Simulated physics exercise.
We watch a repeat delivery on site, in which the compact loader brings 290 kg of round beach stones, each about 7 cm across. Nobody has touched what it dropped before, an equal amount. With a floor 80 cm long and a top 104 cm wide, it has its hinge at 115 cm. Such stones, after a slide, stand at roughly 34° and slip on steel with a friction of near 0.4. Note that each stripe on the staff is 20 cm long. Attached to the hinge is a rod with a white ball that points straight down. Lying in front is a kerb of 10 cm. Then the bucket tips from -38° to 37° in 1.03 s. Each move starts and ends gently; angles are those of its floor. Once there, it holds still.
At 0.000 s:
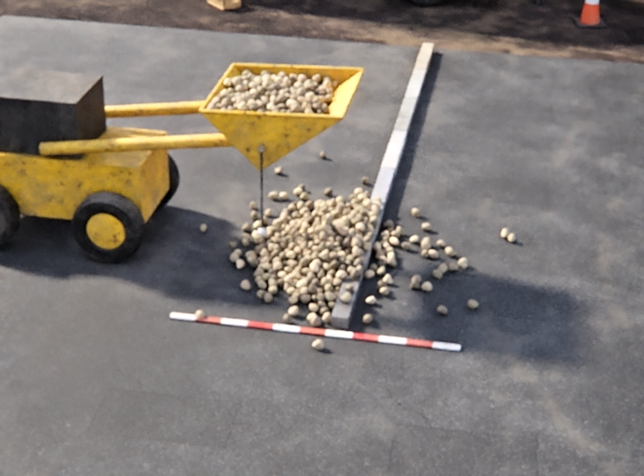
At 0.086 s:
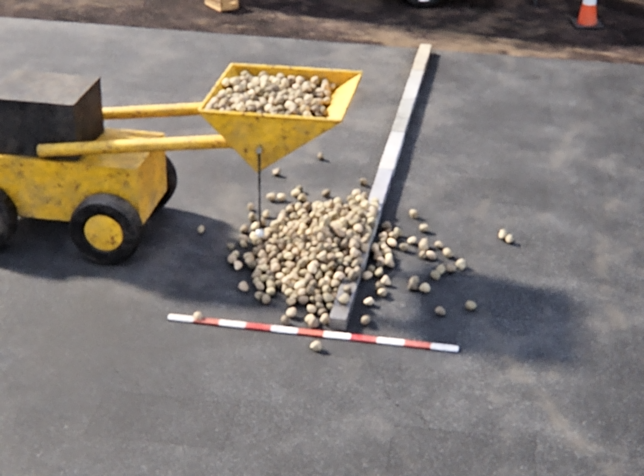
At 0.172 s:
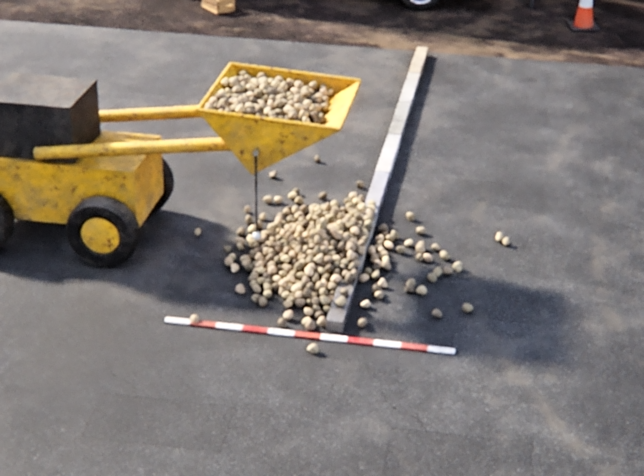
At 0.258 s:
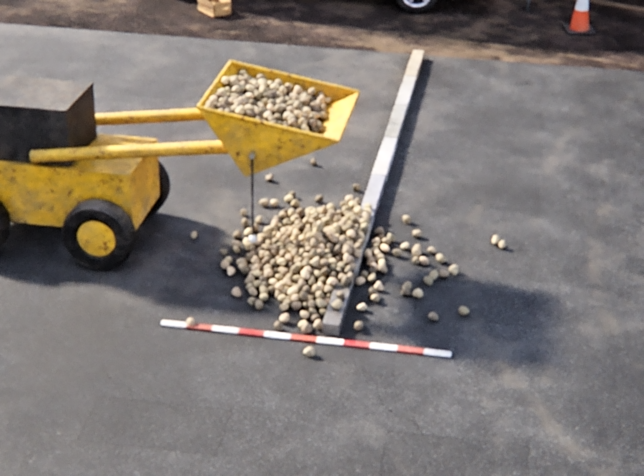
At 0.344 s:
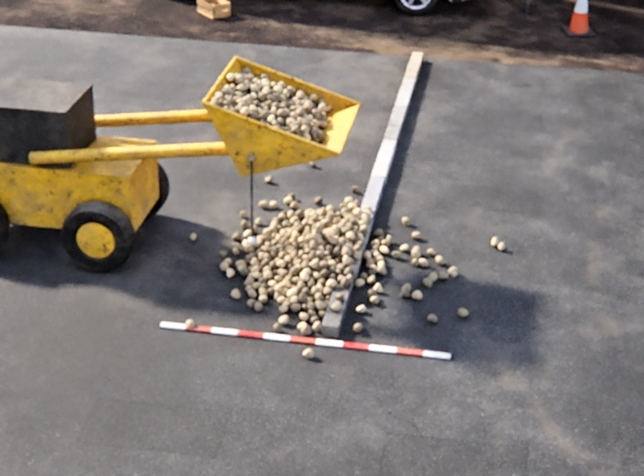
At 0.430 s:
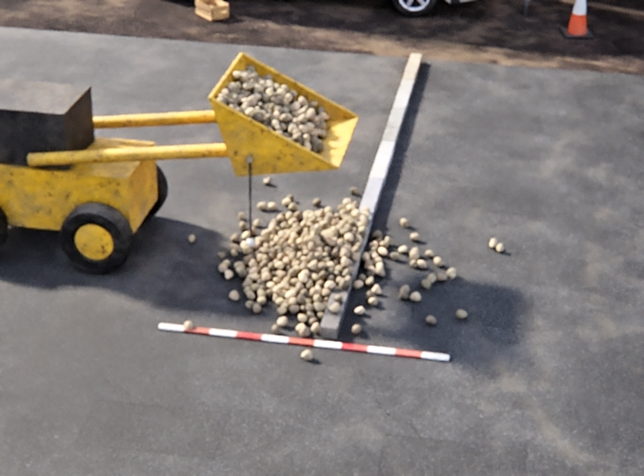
In the video, a yellow loader holding a bucket of round stones above a stone pile by a kerb slowly tilts the bucket forward, its front edge lowering toward the right, while the view drifts slightly.
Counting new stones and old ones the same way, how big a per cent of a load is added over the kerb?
90 per cent, roughly.
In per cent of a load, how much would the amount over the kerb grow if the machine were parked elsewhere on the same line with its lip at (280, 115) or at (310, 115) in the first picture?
I'd say close to 20 per cent for one and close to 60 per cent for the other, in that order.
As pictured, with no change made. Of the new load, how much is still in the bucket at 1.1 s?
60 % still inside.
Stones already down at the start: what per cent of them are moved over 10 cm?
5 per cent.
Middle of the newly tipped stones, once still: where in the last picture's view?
I'd put their centre close to (402, 264).
After 0.8 s the floor is at 25°; in per cent of one load, 100 in the bucket, 92 on this side of the kerb, 8 over the kerb; the foremost stones are at (457, 276).
After 1.1 s the floor is at 37°; in per cent of one load, 58 in the bucket, 128 on this side of the kerb, 13 over the kerb; the foremost stones are at (457, 276).
After 1.5 s the floor is at 37°; in per cent of one load, 10 in the bucket, 122 on this side of the kerb, 68 over the kerb; the foremost stones are at (465, 272).
After 4.0 s the floor is at 37°; in per cent of one load, 0 in the bucket, 102 on this side of the kerb, 98 over the kerb; the foremost stones are at (580, 266). Net gain over the kerb, 90.
